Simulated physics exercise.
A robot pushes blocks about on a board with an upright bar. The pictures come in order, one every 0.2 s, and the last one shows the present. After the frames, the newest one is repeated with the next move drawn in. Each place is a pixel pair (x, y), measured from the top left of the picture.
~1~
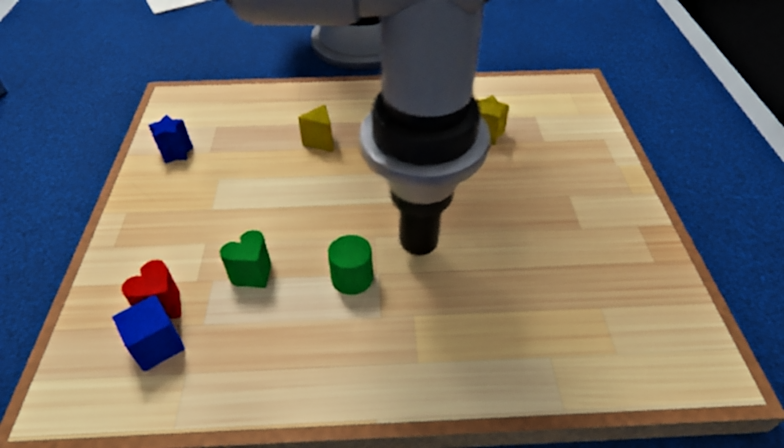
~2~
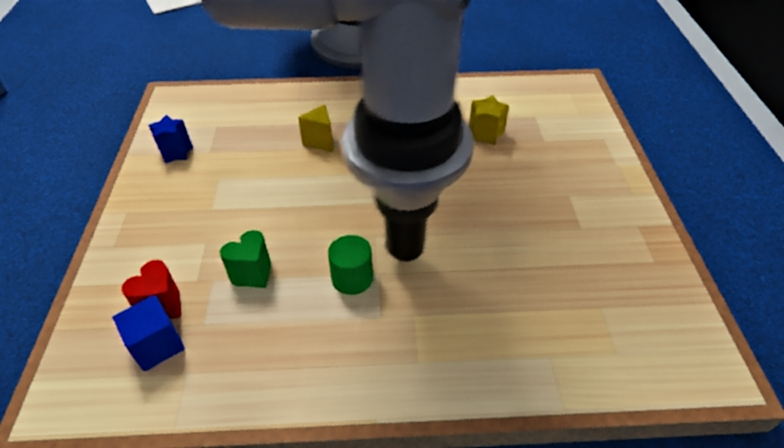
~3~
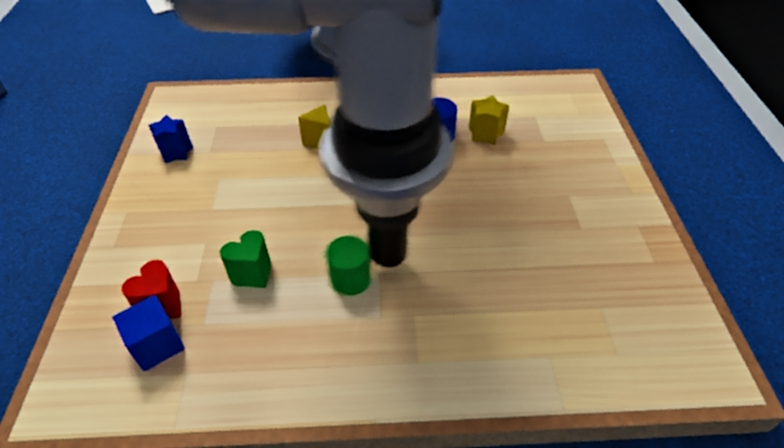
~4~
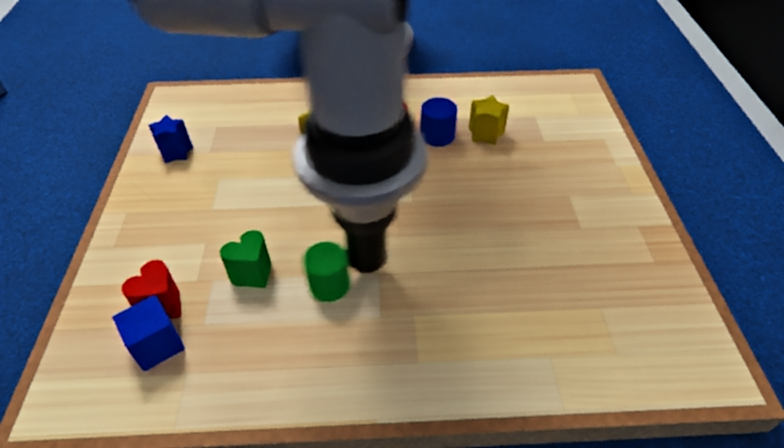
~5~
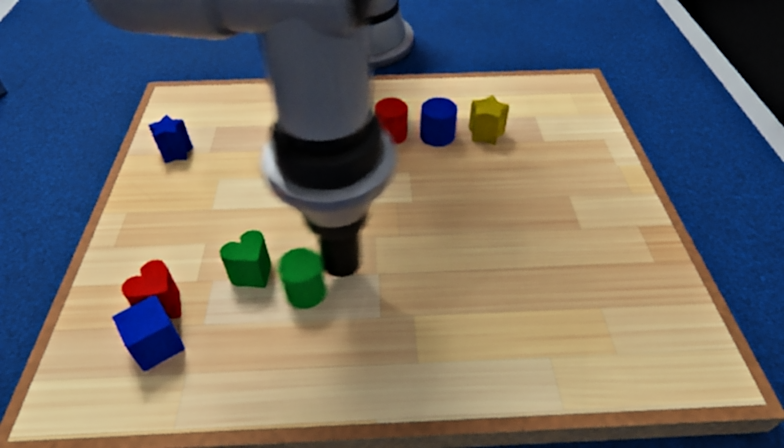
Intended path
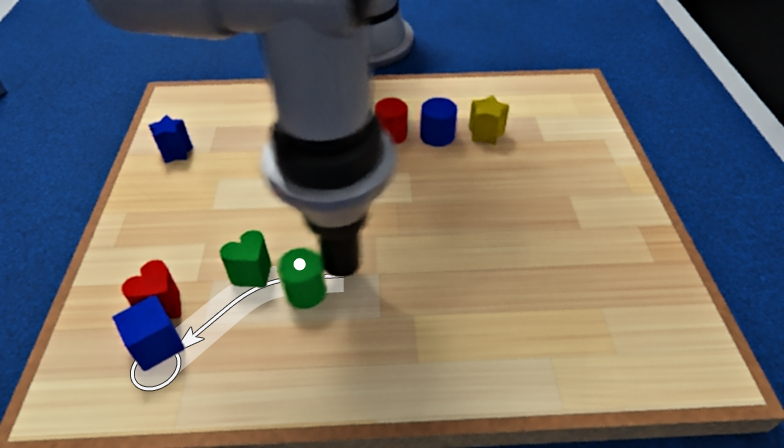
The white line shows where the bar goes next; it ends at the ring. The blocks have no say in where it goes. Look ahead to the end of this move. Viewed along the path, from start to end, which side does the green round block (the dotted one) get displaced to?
The shift is leftward.
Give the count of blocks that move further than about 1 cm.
Expect three or more.
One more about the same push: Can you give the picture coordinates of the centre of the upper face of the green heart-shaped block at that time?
In the picture, that point is around (213, 247).
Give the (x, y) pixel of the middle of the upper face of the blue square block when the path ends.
In the picture, that point is around (92, 341).
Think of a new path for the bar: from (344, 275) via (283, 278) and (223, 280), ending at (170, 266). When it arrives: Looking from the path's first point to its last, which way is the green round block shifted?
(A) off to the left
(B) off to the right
I choose A.
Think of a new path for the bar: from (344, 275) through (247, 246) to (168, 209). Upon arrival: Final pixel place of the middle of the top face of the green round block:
I'd guess (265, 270).
Drawn move, from (344, 275) over (277, 281) and (216, 317) to (156, 368); the dot is on the green round block.
On the path given first. One third of the way, bar at (273, 267); green heart-shaped block at (234, 246), turned 20° clockwise; green round block at (240, 286).
Two thirds of the way, bar at (209, 304); green heart-shaped block at (213, 247), turned 45° clockwise; green round block at (195, 332).
At the end, bar at (147, 355); blue square block at (92, 341), turned 50° clockwise; red heart-shaped block still; green heart-shaped block at (213, 247), turned 45° clockwise; green round block at (171, 370).
